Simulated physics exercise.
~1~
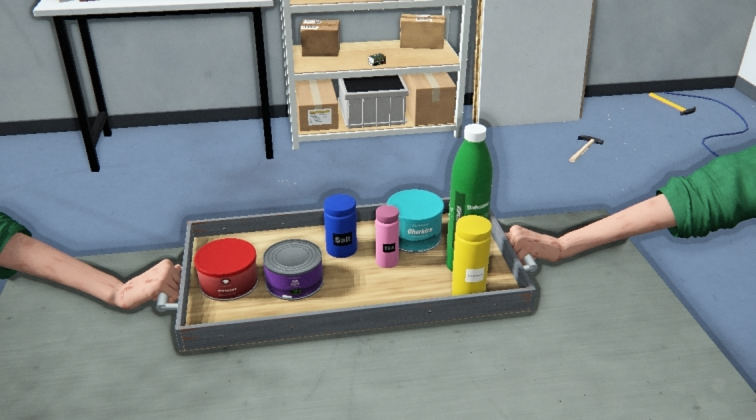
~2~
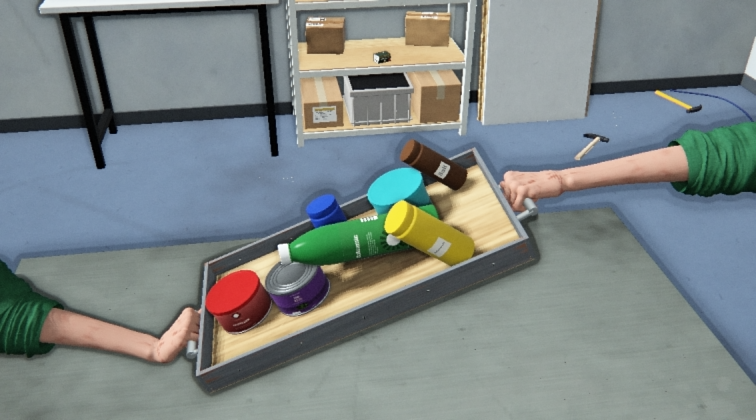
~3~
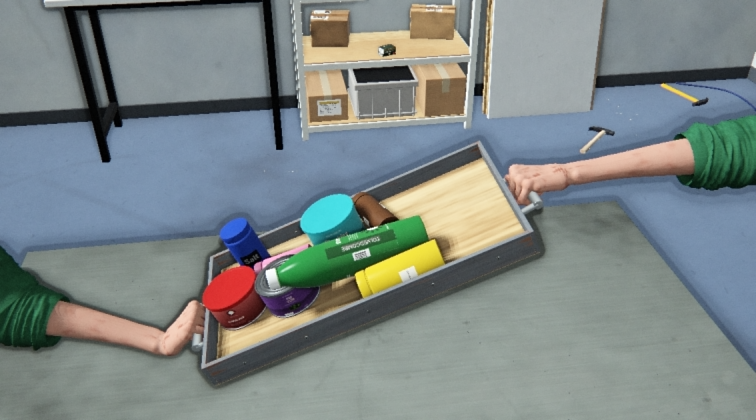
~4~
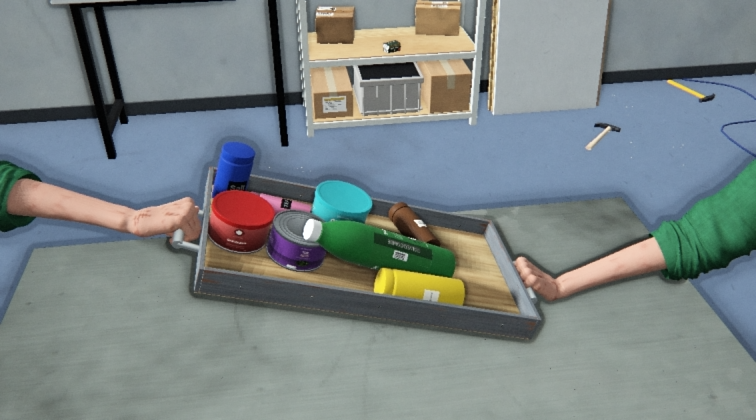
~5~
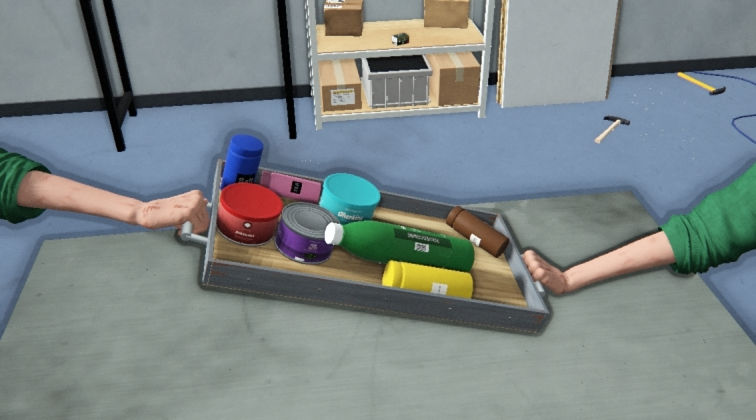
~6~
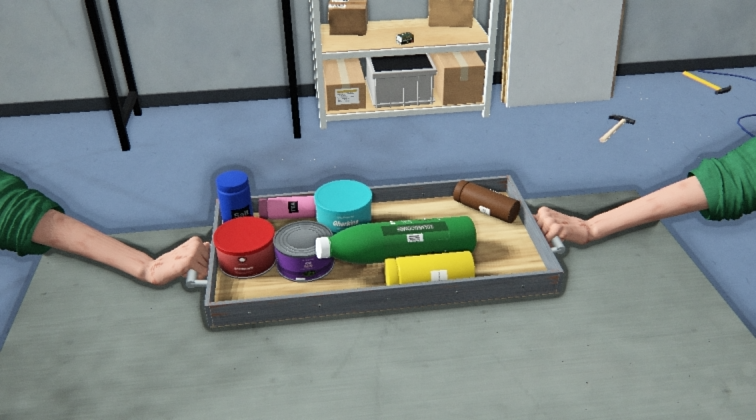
In a workshop with shelves of boxes behind, two green-sleeved arms hold a wooden-floored, grey-rimmed tray of colourful containers above a table. The hands tip it steeply down to the left, and the tall green bottle and yellow jar topple while the turquoise tub and blue jar slide left. A brown shaker, hidden at first, tilts over and drops onto its side. The tray then swings down to the right, with the pink shaker lying flat and the brown one shifting right. Finally it levels, the blue jar upright in the back left corner, the red and purple tubs still standing.
